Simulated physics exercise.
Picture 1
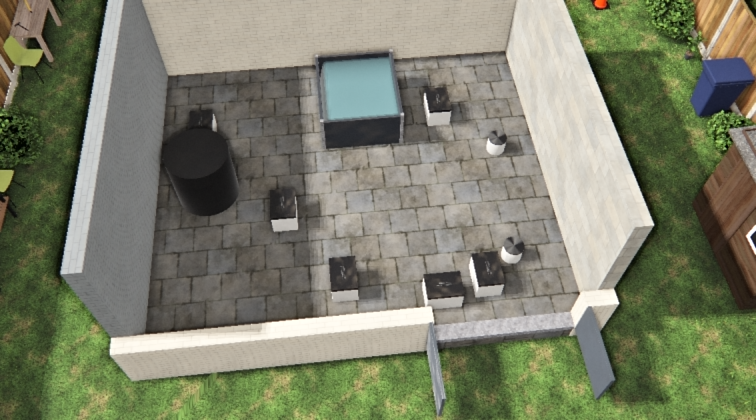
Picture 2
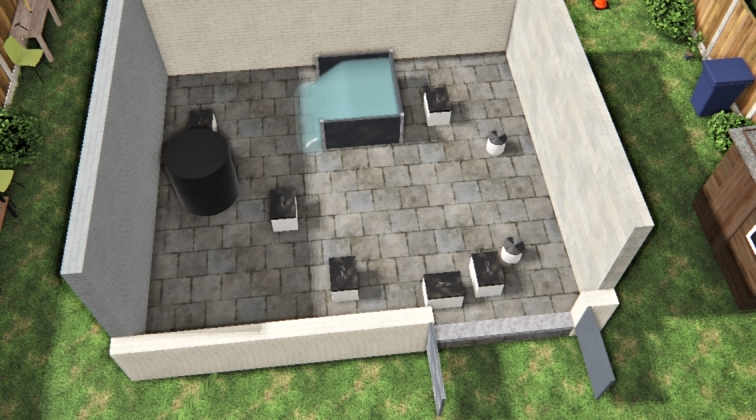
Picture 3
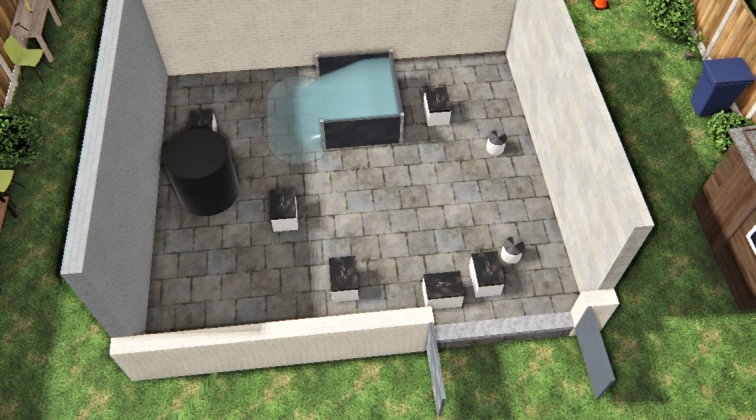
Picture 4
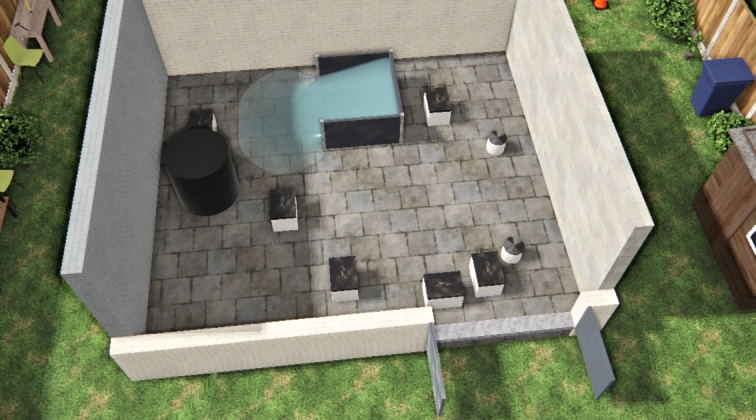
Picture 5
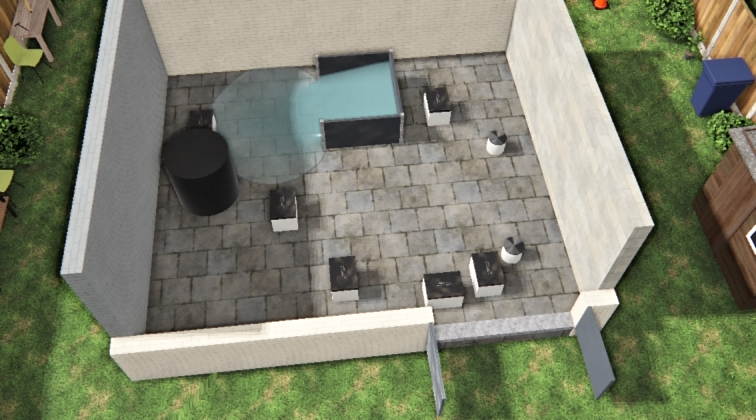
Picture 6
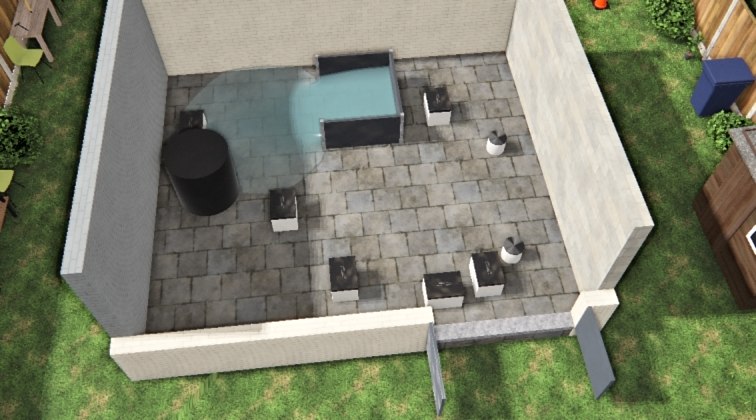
Water poured out of the left side of a raised tank in a walled, paved yard and spread leftward in a thin, widening sheet, reaching around a black barrel while the scattered boxes barely moved.
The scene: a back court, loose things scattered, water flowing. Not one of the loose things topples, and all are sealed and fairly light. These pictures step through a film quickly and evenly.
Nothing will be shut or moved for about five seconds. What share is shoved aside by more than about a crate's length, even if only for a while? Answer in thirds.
Less than a third.
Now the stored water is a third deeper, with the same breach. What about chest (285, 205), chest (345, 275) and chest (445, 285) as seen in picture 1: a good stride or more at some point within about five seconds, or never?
Object 1: Passed the mark. Object 2: Passed the mark. Object 3: Stayed below the mark.
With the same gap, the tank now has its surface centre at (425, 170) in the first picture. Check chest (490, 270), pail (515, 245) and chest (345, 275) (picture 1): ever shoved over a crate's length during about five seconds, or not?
Not far, Not far, Far enough.
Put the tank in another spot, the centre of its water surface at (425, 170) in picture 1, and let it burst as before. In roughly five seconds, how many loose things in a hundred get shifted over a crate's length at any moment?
40 %, roughly.
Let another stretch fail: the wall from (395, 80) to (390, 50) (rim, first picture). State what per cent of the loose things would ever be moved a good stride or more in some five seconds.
My estimate is some 50 per cent of them.
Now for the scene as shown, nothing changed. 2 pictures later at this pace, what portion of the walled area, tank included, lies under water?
Estimate: Close to 25 in a hundred.
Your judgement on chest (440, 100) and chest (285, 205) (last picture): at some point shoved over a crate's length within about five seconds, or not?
Fell short, got that far.
A moment on, 1 of 8 are well off their spots; 1 afloat.
Next, 1 of 8 are well off their spots; 1 afloat.
Later, 0 of 8 are well off their spots; 1 afloat.
In the end, 1 of 8 are well off their spots, and 2 have been at some point; 2 afloat.
